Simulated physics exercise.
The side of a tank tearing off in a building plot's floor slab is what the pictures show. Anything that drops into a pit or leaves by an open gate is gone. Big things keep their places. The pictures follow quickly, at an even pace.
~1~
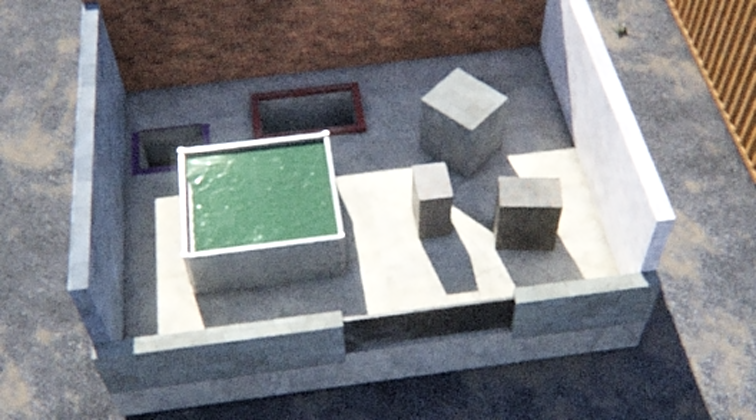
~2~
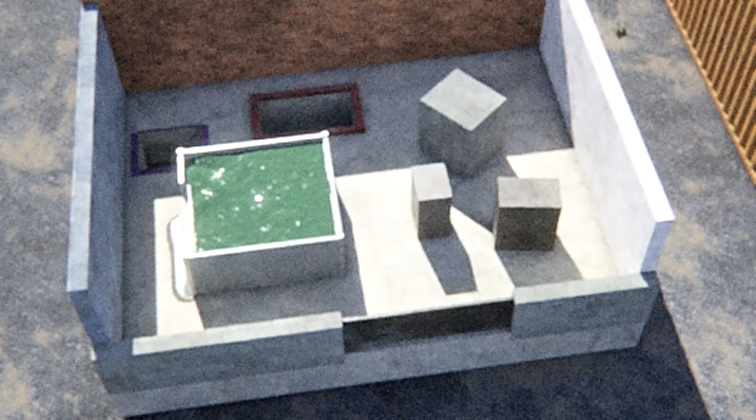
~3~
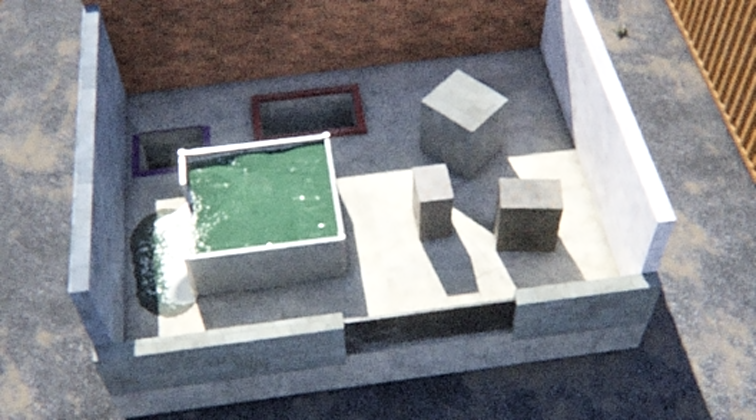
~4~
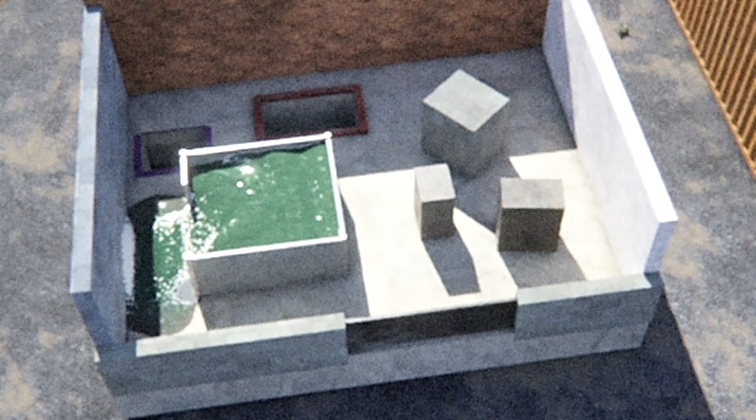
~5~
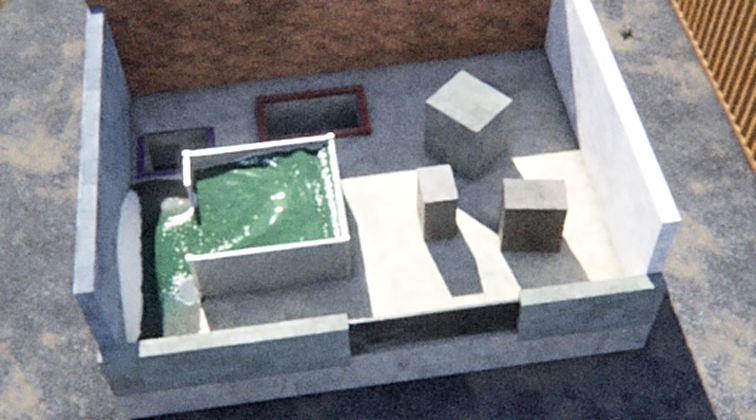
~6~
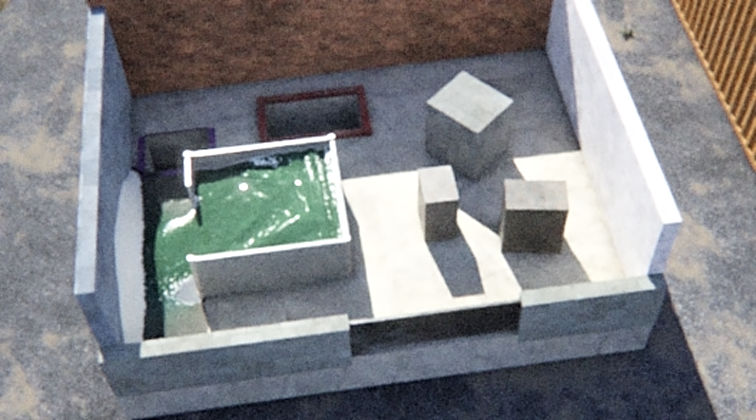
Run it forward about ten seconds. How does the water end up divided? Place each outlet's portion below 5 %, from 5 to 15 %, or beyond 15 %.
Once it settles, the gate collects below 5 %, the purple pit collects beyond 15 %, the red pit collects below 5 %.
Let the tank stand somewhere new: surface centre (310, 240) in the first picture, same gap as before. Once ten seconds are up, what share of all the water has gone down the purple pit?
I'd put the purple pit near 50 per cent of the whole.
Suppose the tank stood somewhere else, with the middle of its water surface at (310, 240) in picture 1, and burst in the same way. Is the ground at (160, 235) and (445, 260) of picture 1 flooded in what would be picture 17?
In the order given, swamped and untouched.
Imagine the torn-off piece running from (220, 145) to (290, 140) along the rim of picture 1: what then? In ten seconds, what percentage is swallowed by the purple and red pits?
Purple: 30 percent; red: 30 percent.
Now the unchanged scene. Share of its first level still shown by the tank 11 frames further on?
It works out to roughly 42 percent.
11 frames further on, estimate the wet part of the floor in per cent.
That's roughly 35 per cent.
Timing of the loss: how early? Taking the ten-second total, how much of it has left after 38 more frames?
Around 80 percent.
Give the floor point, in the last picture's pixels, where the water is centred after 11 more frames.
Around (224, 262).
A moment on, water covers 20 % of the floor; the gate 0 %, the purple pit 3 %, the red pit 0 %.
Next, water covers 35 % of the floor; the gate 0 %, the purple pit 9 %, the red pit 0 %.
Then, water covers 55 % of the floor; the gate 0 %, the purple pit 18 %, the red pit 0 %.
Later, water covers 85 % of the floor; the gate 0 %, the purple pit 27 %, the red pit 0 %.
In the end, water covers 95 % of the floor; the gate 0 %, the purple pit 34 %, the red pit 0 %.
